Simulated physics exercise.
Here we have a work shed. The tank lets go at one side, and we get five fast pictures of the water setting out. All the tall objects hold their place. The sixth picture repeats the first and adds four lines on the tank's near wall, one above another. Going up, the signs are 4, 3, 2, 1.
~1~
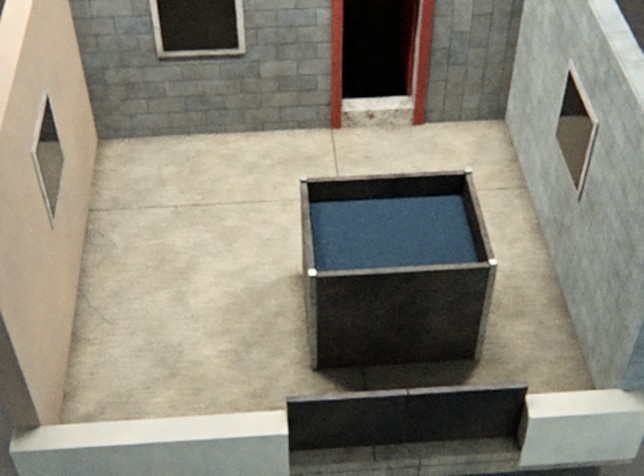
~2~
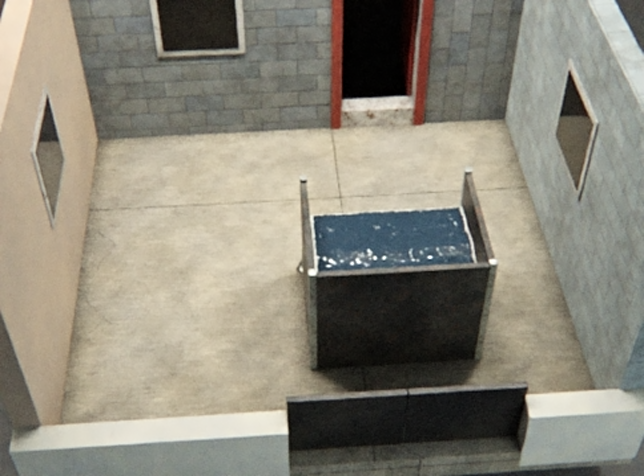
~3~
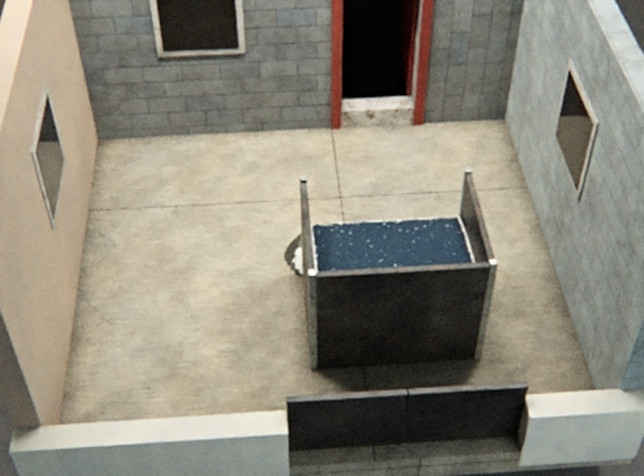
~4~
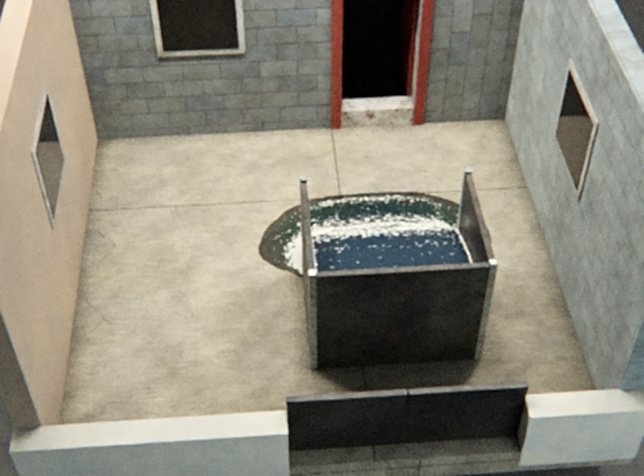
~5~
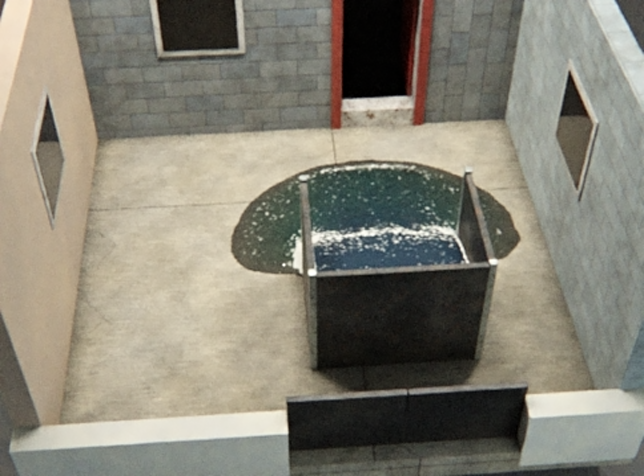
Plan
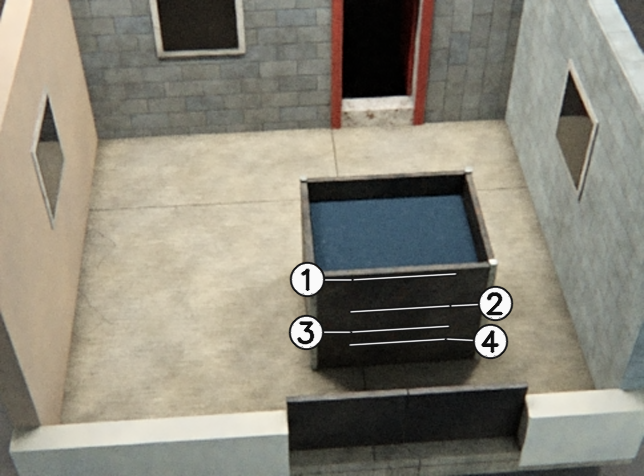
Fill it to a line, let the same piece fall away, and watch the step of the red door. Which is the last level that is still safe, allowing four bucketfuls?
3 is the one.
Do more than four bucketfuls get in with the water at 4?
No, not at all.
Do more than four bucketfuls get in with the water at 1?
Yes, it does.
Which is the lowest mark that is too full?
2.
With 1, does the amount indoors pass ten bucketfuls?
Yes.
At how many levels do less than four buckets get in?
Two of the four.
In white, 1 at (403, 276); 2 at (401, 308); 3 at (399, 329); 4 at (398, 342); from the bottom up 4, 3, 2, 1.
Choosing 1, dozens of bucketfuls pour in.
Choosing 2, about 10 bucketfuls get in.
Choosing 3, a bucket or two gets in.
Choosing 4, nothing gets over.
